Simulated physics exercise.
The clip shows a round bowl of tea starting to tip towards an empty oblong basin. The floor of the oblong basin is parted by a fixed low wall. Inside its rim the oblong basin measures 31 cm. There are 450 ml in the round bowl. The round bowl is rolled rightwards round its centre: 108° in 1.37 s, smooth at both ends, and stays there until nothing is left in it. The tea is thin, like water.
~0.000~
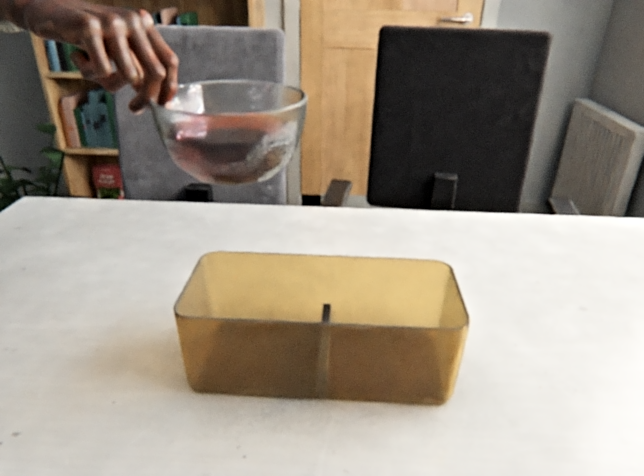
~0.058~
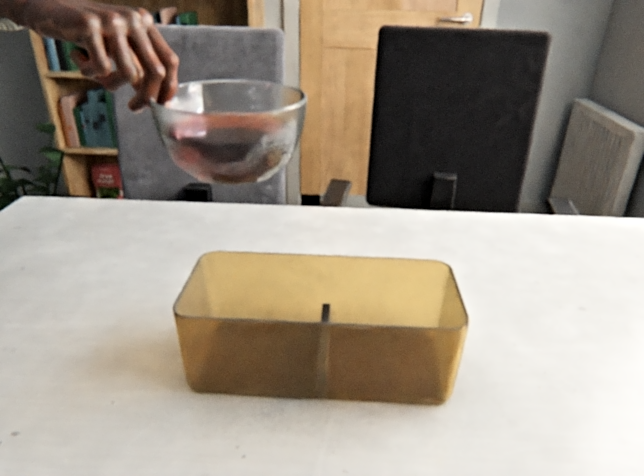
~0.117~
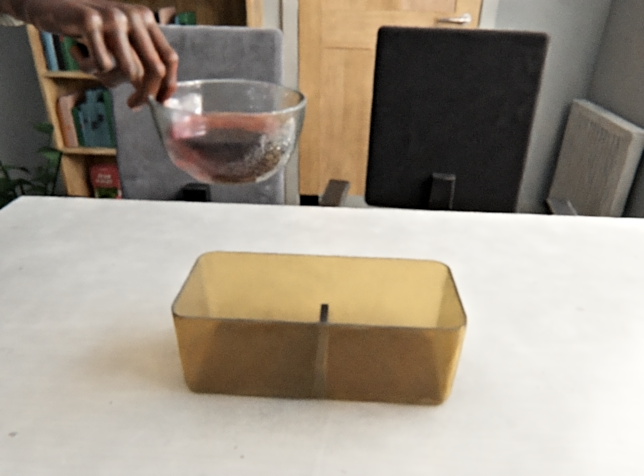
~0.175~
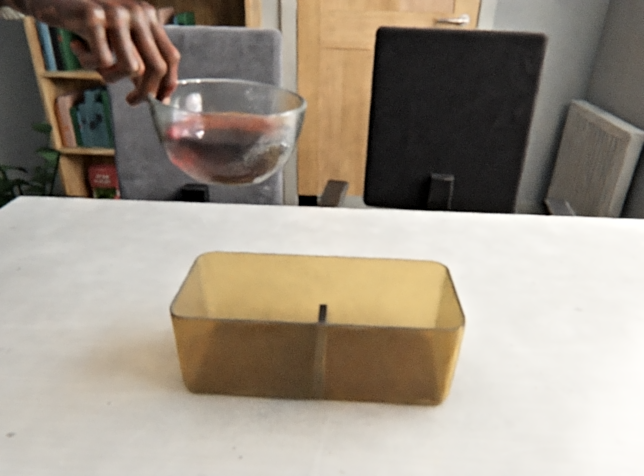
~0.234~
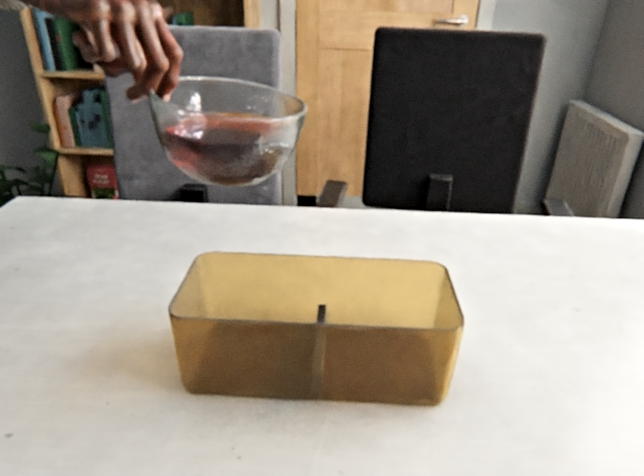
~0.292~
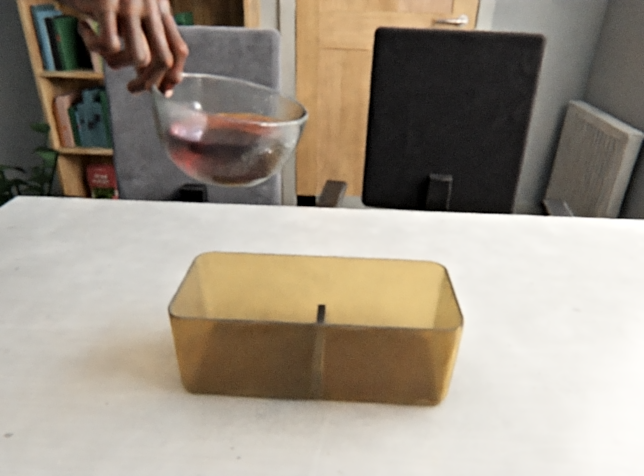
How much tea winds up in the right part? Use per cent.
About 84 per cent.
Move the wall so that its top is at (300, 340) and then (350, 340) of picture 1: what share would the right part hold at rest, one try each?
In turn about 90 and 55 per cent.
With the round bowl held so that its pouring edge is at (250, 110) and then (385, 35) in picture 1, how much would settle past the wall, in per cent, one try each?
In turn about 20 and 70 per cent.
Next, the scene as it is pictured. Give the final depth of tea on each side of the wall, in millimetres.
Some 4 mm on the left and 20 mm on the right.
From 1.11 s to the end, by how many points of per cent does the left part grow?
About 10 per cent.
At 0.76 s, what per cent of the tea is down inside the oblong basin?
About 5 per cent.
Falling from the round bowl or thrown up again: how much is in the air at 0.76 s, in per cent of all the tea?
About 30 per cent.
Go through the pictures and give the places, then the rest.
It leans 0°; its right rim is at (306, 100); the tea meets the walls at (169, 125) and (299, 129); the oblong basin's rim runs from (189, 282) to (460, 293); the wall's top is at (325, 335), in the first frame.
It leans 0°; its right rim is at (305, 101); the tea meets the walls at (169, 124) and (299, 129), in the second frame.
It leans 2°; its right rim is at (305, 103); the tea meets the walls at (168, 124) and (298, 130), in the third frame.
It leans 4°; its right rim is at (305, 106); the tea meets the walls at (167, 124) and (297, 131), in the fourth frame.
It leans 8°; its right rim is at (305, 111); the tea meets the walls at (166, 125) and (297, 132), in the fifth frame.
It leans 12°; its right rim is at (306, 117); the tea meets the walls at (167, 125) and (298, 132), in the sixth frame.
After 0.76 s the tilt is 64° and 65 per cent is still to pour, 1 is left of the wall and 4 right of it.
After 1.11 s the tilt is 99° and 5 per cent is still to pour, 6 is left of the wall and 73 right of it.
After 1.48 s the tilt is 108° and 0 per cent is still to pour, 15 is left of the wall and 83 right of it.
After 1.87 s the tilt is 108° and 0 per cent is still to pour, 15 is left of the wall and 84 right of it.
In the end 15 per cent lies left of the wall, 84 right of it and 1 outside.
